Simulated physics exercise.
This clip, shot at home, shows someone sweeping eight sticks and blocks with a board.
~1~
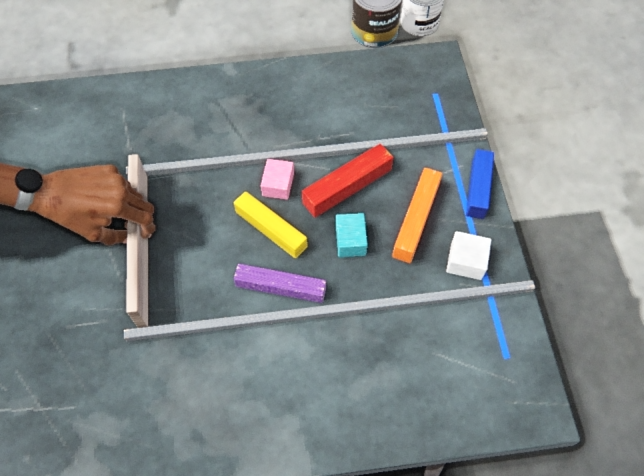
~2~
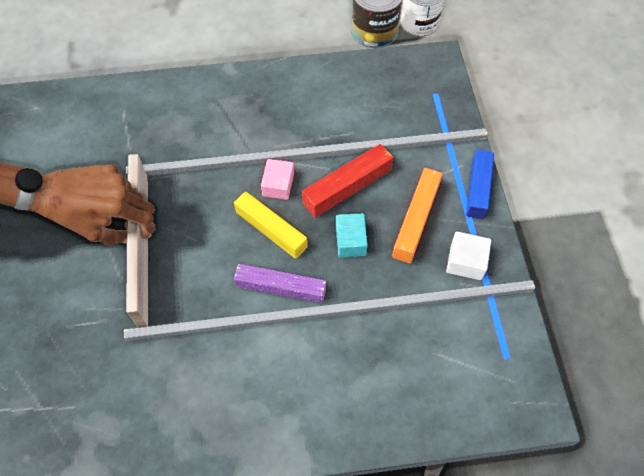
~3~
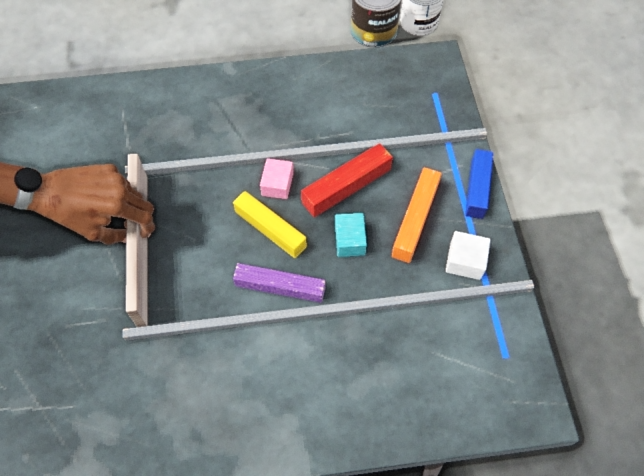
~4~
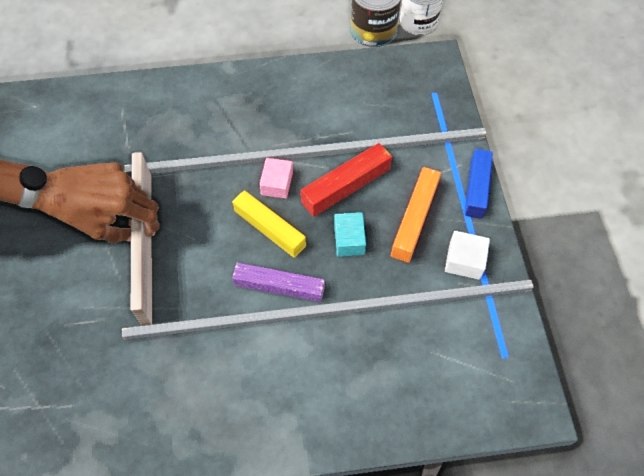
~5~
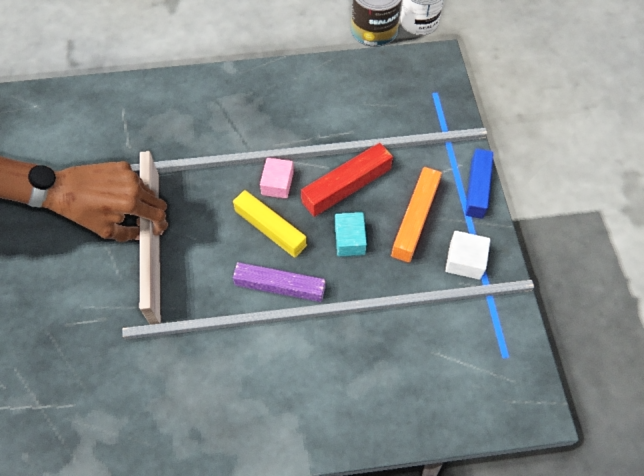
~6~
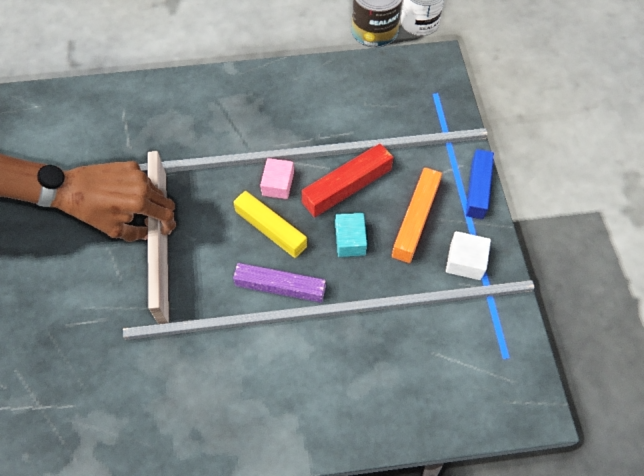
The video shows a hand holding a pale board upright between two gray rails on a dark tabletop, then sliding it slightly to the right, while the colorful sticks and blocks between the rails stay in place, untouched.
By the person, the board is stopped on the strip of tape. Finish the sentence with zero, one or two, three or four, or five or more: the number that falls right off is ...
The number that falls right off is three or four.
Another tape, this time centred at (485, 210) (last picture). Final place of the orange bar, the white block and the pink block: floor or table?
Orange bar: Goes down; white block: Goes down; pink block: Stays in place.
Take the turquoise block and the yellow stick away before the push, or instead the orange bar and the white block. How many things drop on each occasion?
That gives 1 for the first pair taken away and 1 for the second.
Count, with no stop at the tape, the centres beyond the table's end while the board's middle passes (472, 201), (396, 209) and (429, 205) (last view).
The counts would come out as 5, 0 and 1.
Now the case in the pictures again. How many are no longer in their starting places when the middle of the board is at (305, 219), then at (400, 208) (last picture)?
By then 4, and later 8.
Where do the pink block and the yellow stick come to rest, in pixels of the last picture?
The pink block at (467, 156), the yellow stick at (477, 206).
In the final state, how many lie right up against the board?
3 in contact.
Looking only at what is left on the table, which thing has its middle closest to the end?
The purple bar finishes closest.
Soon after, none off yet; blue stick at rest near (480, 184); white block at rest near (468, 256); orange bar at rest near (417, 214).
Then, none off yet; blue stick moved a little near (506, 186); white block moved about its own width near (512, 245); orange bar moved about its own width near (486, 213).
At rest, the number that fall off is three or four; fallen, red bar, orange bar, white block and blue stick.
